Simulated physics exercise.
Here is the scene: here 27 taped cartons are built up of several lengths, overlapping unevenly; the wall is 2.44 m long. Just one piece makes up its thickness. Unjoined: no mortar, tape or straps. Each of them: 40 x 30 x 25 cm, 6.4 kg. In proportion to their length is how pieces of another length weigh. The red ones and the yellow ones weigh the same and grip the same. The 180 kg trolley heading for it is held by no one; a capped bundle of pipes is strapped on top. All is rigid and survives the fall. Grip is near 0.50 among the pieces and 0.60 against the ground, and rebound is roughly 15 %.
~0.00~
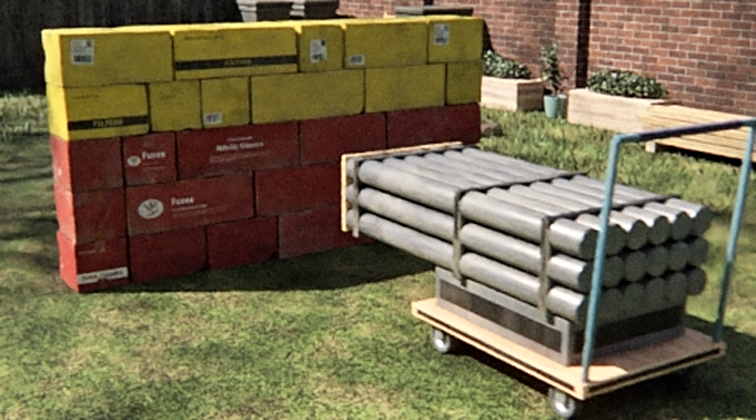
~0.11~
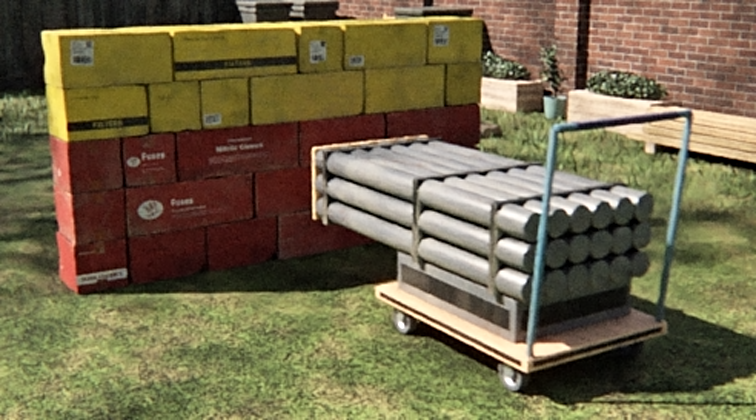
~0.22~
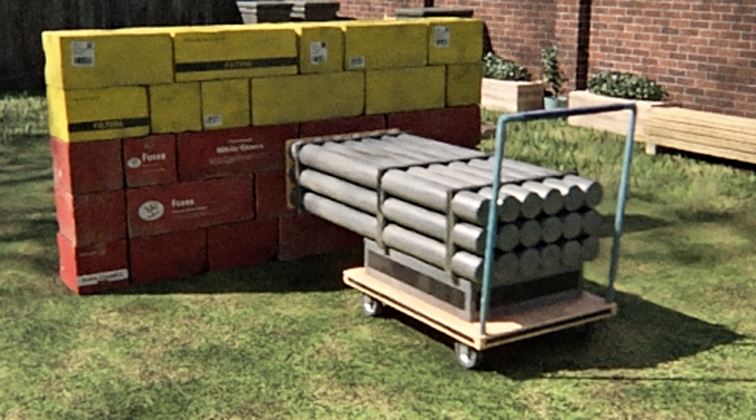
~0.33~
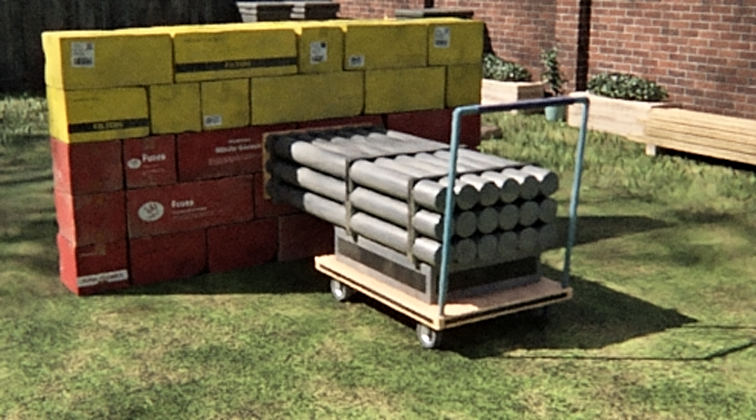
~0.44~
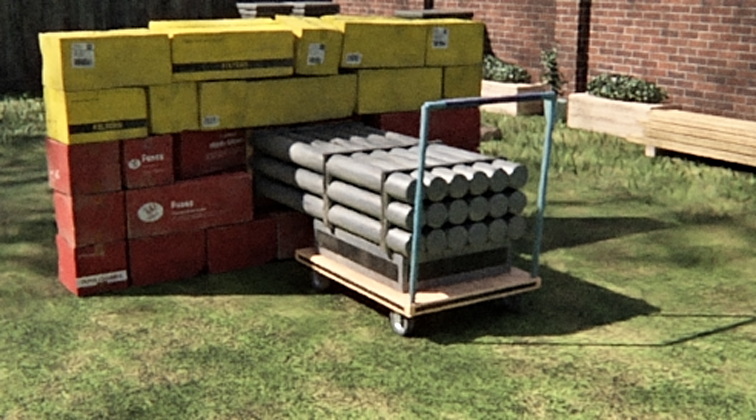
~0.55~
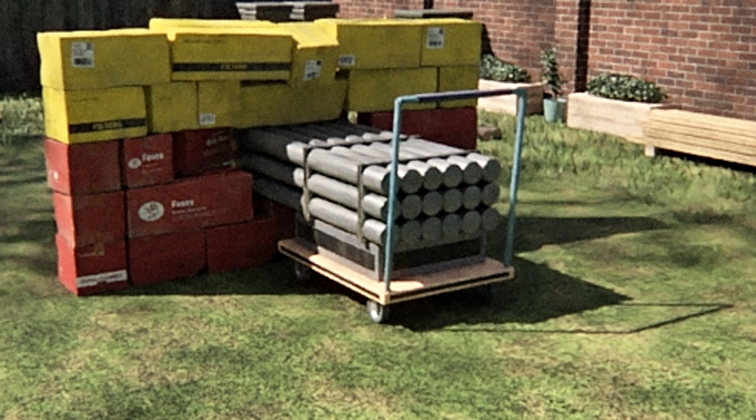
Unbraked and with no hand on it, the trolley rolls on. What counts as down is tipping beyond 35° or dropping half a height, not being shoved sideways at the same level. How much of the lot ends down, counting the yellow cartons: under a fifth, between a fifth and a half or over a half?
Lab note - fraction down at the end: More than one half.
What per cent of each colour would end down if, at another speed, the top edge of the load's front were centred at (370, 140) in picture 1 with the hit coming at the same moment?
Result - red: 30%; yellow: 90%.
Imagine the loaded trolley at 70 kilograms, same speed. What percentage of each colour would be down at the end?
Then red 30, yellow 90 per cent.
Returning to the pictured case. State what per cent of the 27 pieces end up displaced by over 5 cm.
I make it 70 per cent.
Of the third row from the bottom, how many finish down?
3 in total.
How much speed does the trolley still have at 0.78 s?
About 0.9 m/s.
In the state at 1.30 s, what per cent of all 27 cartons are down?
30 %.
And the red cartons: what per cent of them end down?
Of the red ones, 40 in a hundred finish down.
After 0.78 s, load 71 cm past the wall's line, still rolling; 1 of the 11 yellow cartons down (4 of 27 in all colours); top yellow carton shifted 23 cm; top red carton leaning 3°.
After 1.30 s, load 87 cm past the wall's line, still rolling; 4 of the 11 yellow cartons down (8 of 27 in all colours); top yellow carton leaning 27°; top red carton leaning 26°.
After 2.00 s, load 88 cm past the wall's line, stopped; 9 of the 11 yellow cartons down (14 of 27 in all colours); top yellow carton on its side; top red carton upside down.
At rest (3.2 s), load 88 cm past the wall's line, stopped; 10 of the 11 yellow cartons down (16 of 27 in all colours); top yellow carton on its side; top red carton on its side. That is 91 per cent. As the last picture would show them, middles, top yellow carton near (327, 135), top red carton near (402, 160).
